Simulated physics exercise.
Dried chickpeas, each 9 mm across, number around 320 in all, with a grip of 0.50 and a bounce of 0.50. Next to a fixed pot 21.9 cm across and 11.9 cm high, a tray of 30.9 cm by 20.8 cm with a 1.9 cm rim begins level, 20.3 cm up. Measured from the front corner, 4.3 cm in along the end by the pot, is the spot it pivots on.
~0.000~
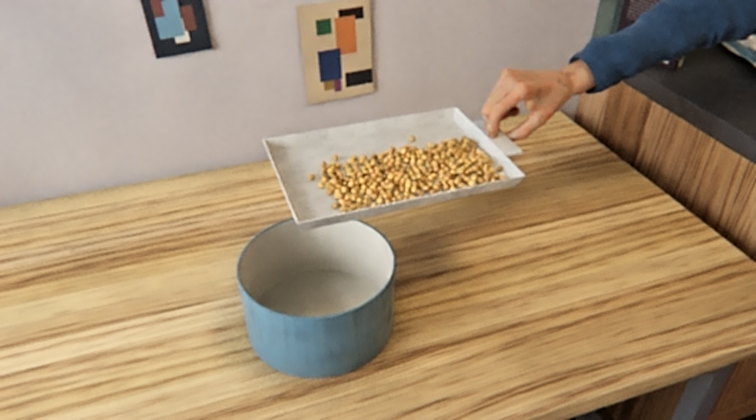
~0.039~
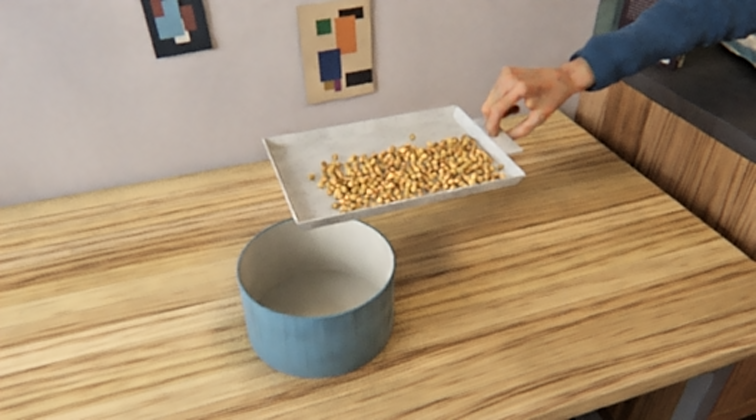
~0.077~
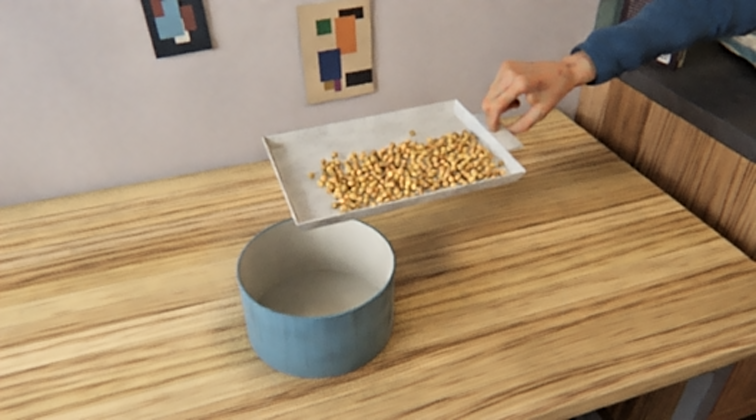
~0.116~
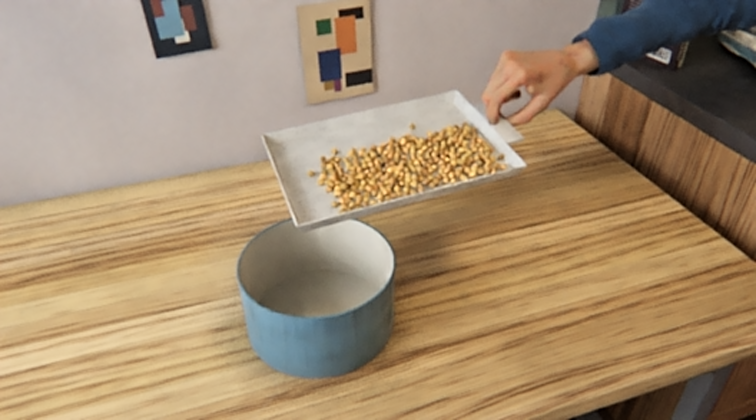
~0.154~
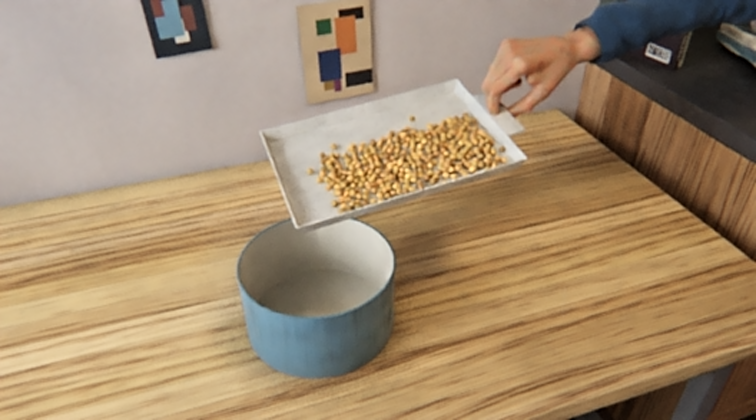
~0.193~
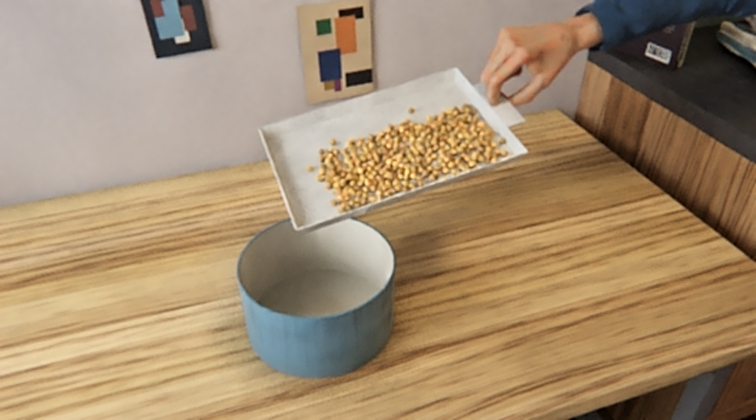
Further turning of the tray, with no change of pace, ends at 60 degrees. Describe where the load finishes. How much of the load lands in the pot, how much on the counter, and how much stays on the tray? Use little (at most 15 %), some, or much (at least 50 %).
Pot - much, counter - little, left on the tray - some.
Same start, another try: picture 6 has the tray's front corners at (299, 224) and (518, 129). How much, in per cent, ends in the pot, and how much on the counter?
Per cent by place - pot 45, counter 30.
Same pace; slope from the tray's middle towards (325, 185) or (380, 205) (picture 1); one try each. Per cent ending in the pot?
30 and 15 %.
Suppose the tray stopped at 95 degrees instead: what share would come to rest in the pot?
I'd put it at close to 100 per cent.
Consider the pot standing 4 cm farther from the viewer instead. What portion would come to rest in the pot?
I'd say some 25 per cent would end up there.
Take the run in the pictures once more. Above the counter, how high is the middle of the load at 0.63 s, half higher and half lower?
Height: Around 26 cm.
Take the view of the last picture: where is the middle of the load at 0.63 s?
Near pixel (355, 171).
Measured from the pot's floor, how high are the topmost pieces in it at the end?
About 2.5 centimetres.
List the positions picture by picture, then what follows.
Tray tilt 0 degrees, front corners at (302, 219) and (518, 174); middle of the pieces at (410, 171); pot at (317, 261), in the first picture.
Tray tilt 1 degrees, front corners at (302, 219) and (518, 173); middle of the pieces at (410, 170), in the second picture.
Tray tilt 2 degrees, front corners at (301, 220) and (518, 169); middle of the pieces at (410, 167), in the third picture.
Tray tilt 5 degrees, front corners at (301, 221) and (519, 163), lowest corner left front; middle of the pieces at (410, 163), in the fourth picture.
Tray tilt 9 degrees, front corners at (301, 222) and (520, 157), lowest corner left front; middle of the pieces at (410, 158), in the fifth picture.
Tray tilt 12 degrees, front corners at (300, 224) and (520, 150), lowest corner left front; middle of the pieces at (409, 153); pot at (317, 261). Its pace works out near 90 degrees a second, in the sixth picture.
After 0.46 s, tilt 37 degrees; the tray holds 100 %, the pot 0 %.
After 0.63 s, tilt 52 degrees; the tray holds 100 %, the pot 0 %.
Then, at 0.93 s, tilt 60 degrees; the tray holds 65 %, the pot 25 %.
At rest (2.1 s), pot 60 %, counter 0 %, tray 40 %.
